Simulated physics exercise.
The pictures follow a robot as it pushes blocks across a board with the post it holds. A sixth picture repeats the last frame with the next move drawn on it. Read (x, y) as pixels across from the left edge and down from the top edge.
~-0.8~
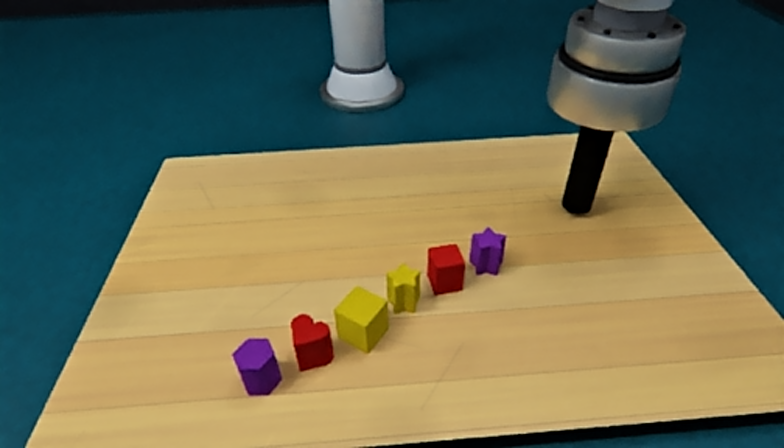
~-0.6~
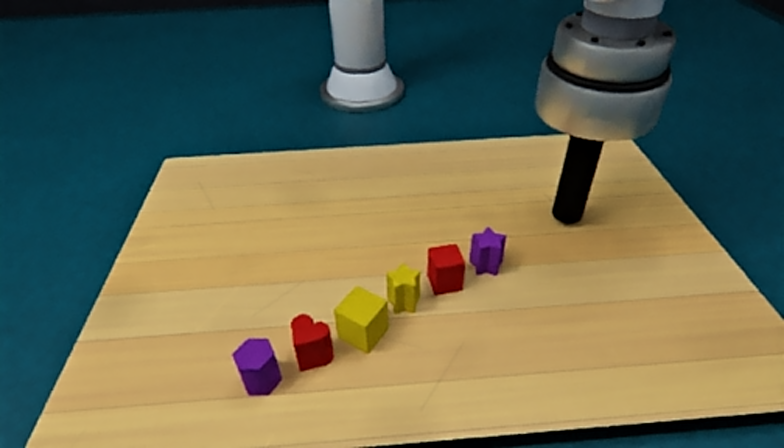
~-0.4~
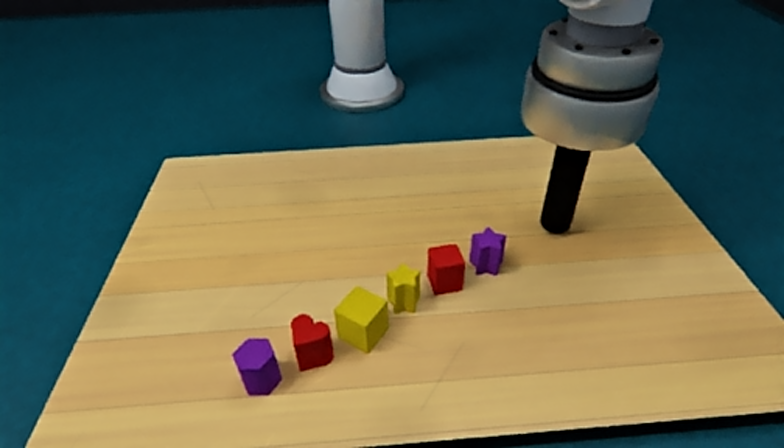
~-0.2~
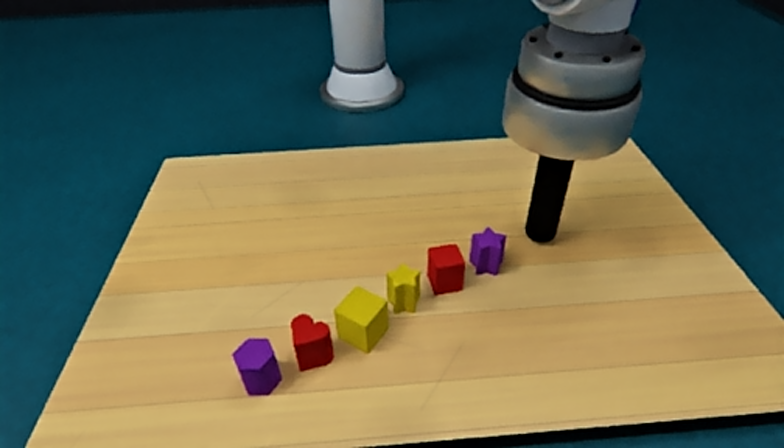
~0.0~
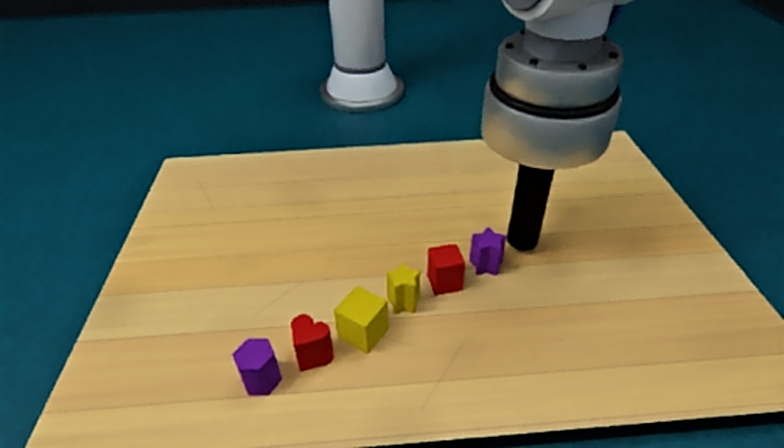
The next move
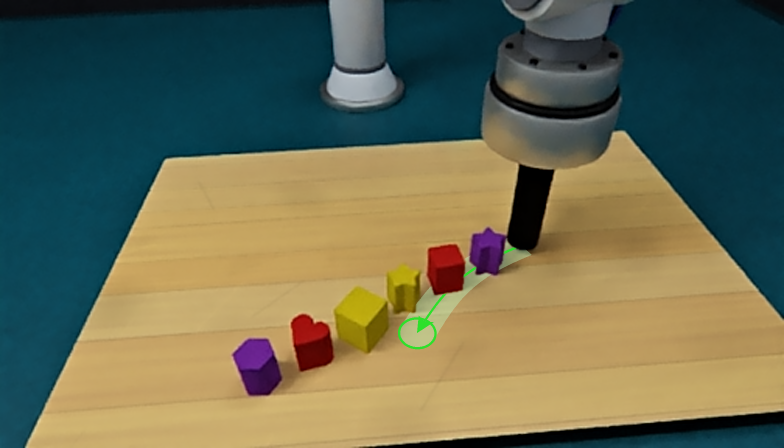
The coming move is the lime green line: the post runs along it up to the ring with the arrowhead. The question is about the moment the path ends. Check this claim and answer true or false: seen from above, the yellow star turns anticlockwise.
This is false.
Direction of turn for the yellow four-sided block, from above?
Seen from above, its turn is counter-clockwise.
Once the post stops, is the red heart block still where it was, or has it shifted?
It is moved off its spot.
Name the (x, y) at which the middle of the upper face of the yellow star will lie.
My estimate: (332, 281).
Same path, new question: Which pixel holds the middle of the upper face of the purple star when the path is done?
The purple star ends near (379, 315).
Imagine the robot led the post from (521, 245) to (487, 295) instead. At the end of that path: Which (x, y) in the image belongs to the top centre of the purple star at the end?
Pixel (471, 247).
Drawn move, from (521, 245) by way of (481, 265) and (445, 293) to (417, 333).
On the path given first. One third of the way, post (481, 260); red four-sided block (435, 260); purple star (465, 252).
Two thirds of the way, post (445, 289); red heart block (300, 333); yellow four-sided block (338, 315), turned 15° anticlockwise; yellow star (359, 289), turned 60° clockwise; red four-sided block (391, 289), turned 15° clockwise; purple star (424, 282).
At the end, post (417, 328); red heart block (285, 347); yellow four-sided block (313, 320), turned 40° anticlockwise; yellow star (332, 281), turned 95° clockwise; red four-sided block (352, 299), turned 60° clockwise; purple star (379, 315), turned 60° clockwise.
